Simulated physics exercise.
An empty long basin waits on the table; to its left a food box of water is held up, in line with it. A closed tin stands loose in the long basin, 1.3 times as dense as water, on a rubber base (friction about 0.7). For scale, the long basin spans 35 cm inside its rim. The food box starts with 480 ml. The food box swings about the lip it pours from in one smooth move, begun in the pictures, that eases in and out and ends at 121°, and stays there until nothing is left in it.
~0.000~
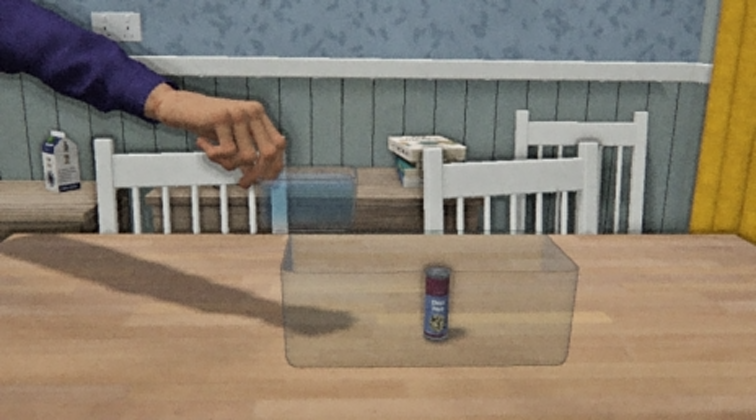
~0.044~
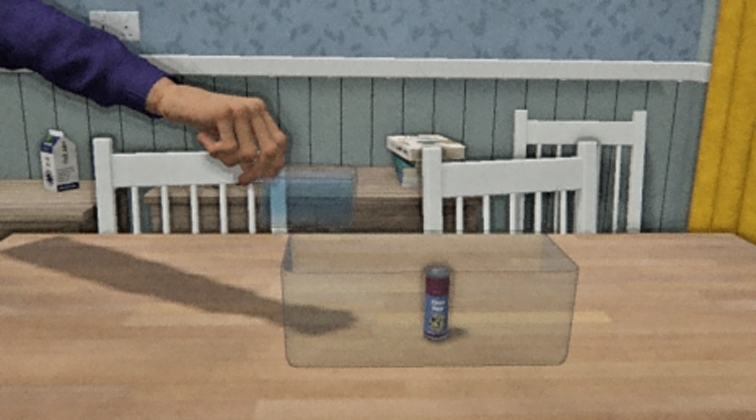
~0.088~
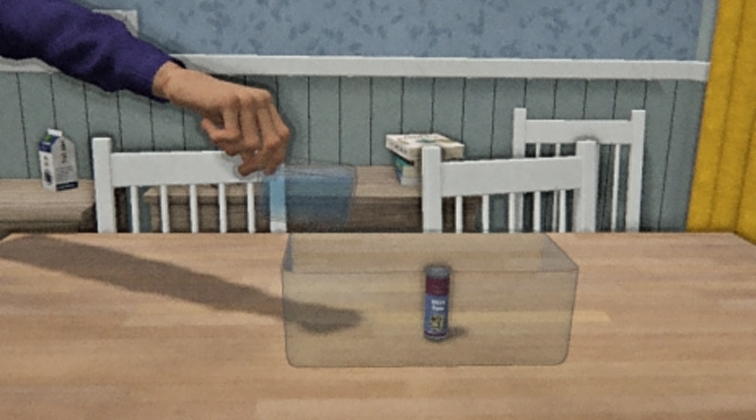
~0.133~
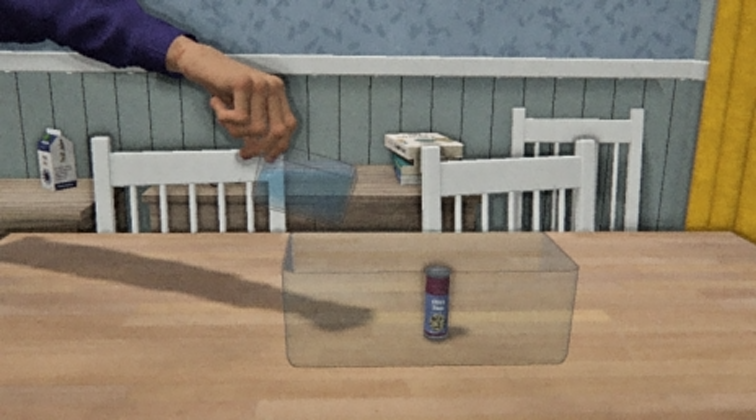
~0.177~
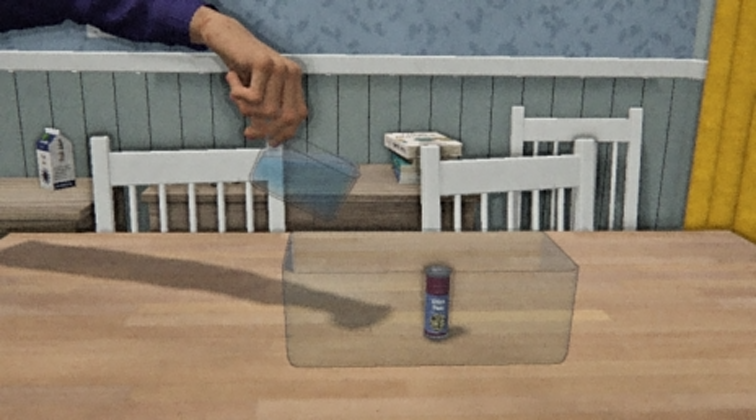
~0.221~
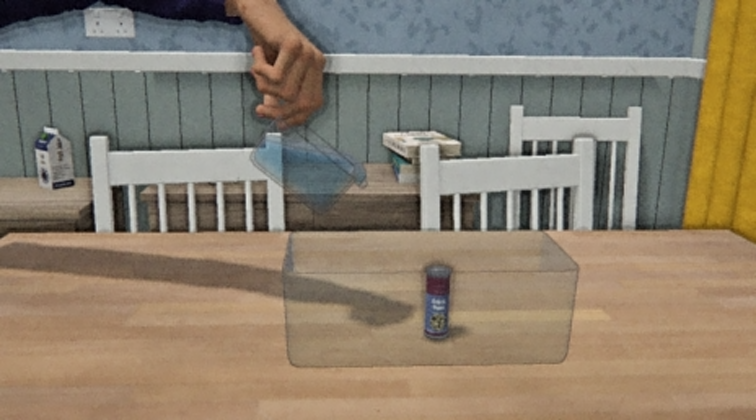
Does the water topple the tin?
The tin stays up.
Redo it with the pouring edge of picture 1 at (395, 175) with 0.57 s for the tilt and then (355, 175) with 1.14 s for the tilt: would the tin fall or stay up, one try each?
First it stays up; then it keeps standing.
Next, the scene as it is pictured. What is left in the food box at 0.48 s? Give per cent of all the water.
Some 16 per cent.
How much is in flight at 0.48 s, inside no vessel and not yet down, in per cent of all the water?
Near 58 in a hundred.
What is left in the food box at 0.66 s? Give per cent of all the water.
Near 0 in a hundred.
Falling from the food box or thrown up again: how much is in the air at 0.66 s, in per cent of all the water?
Some 5 per cent.
By 0.48 s the tilt is 113° and 17 per cent is still to pour; the tin stands where it began.
By 0.66 s the tilt is 121° and 0 per cent is still to pour; the tin stands where it began.
By 0.86 s the tilt is 121° and 0 per cent is still to pour; the tin stands where it began.
By 1.07 s the tilt is 121° and 0 per cent is still to pour; the tin stands where it began.
At rest the tin stands where it began.
